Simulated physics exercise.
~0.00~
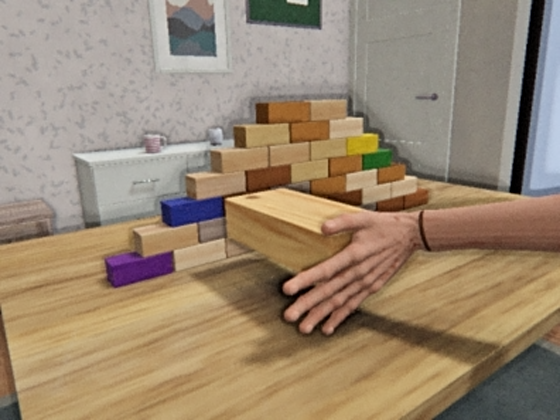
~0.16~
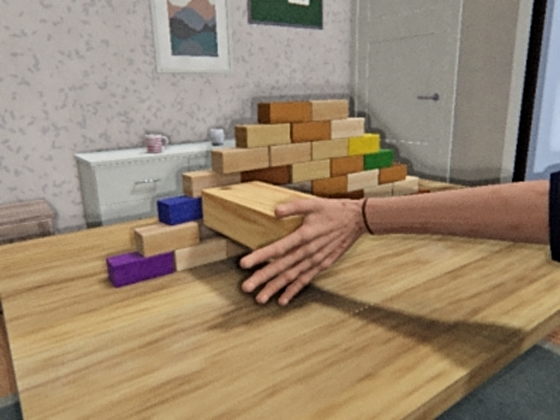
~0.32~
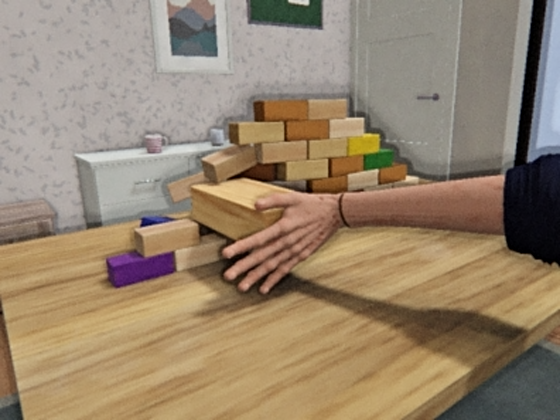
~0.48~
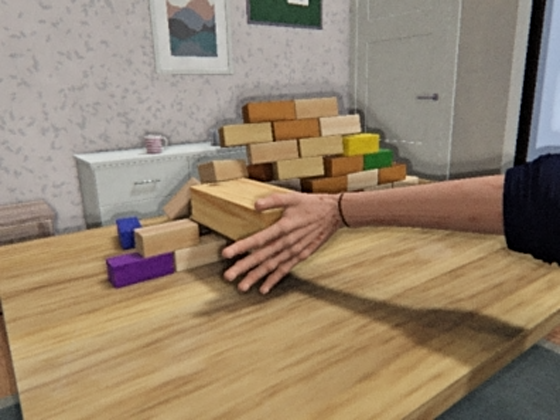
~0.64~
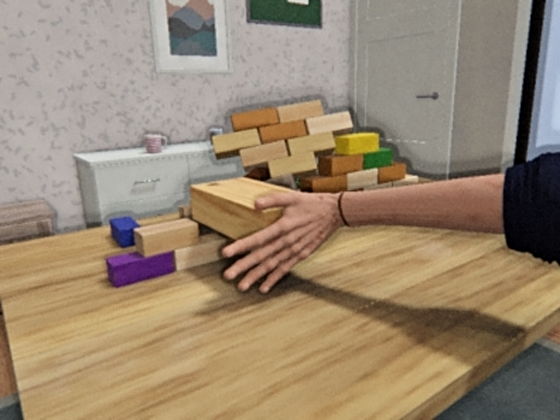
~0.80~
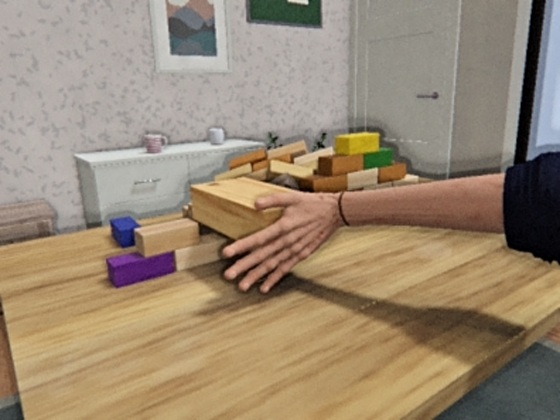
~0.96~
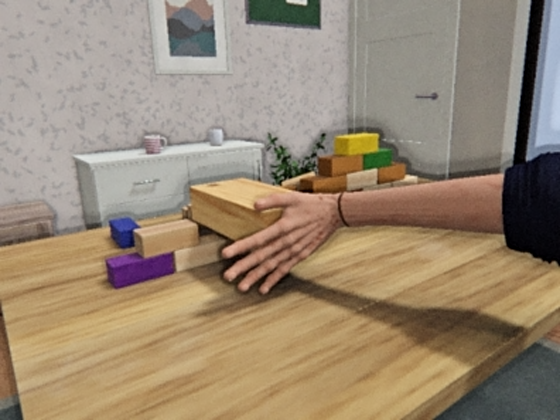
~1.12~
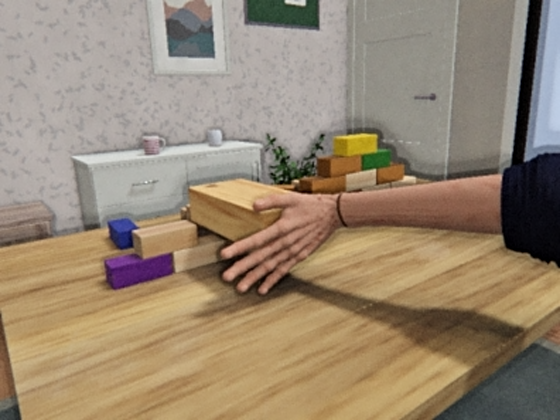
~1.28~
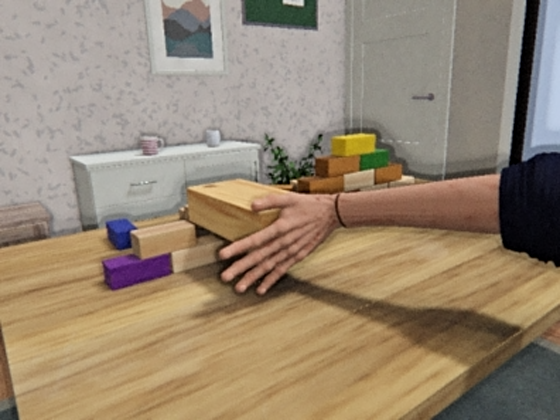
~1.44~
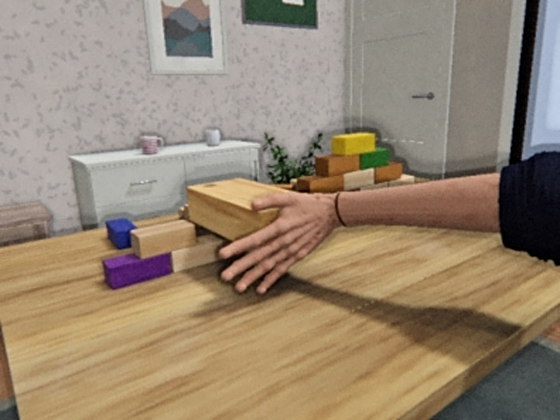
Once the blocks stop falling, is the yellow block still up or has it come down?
The yellow block is still up, resting on top of the blocks left standing at the right.
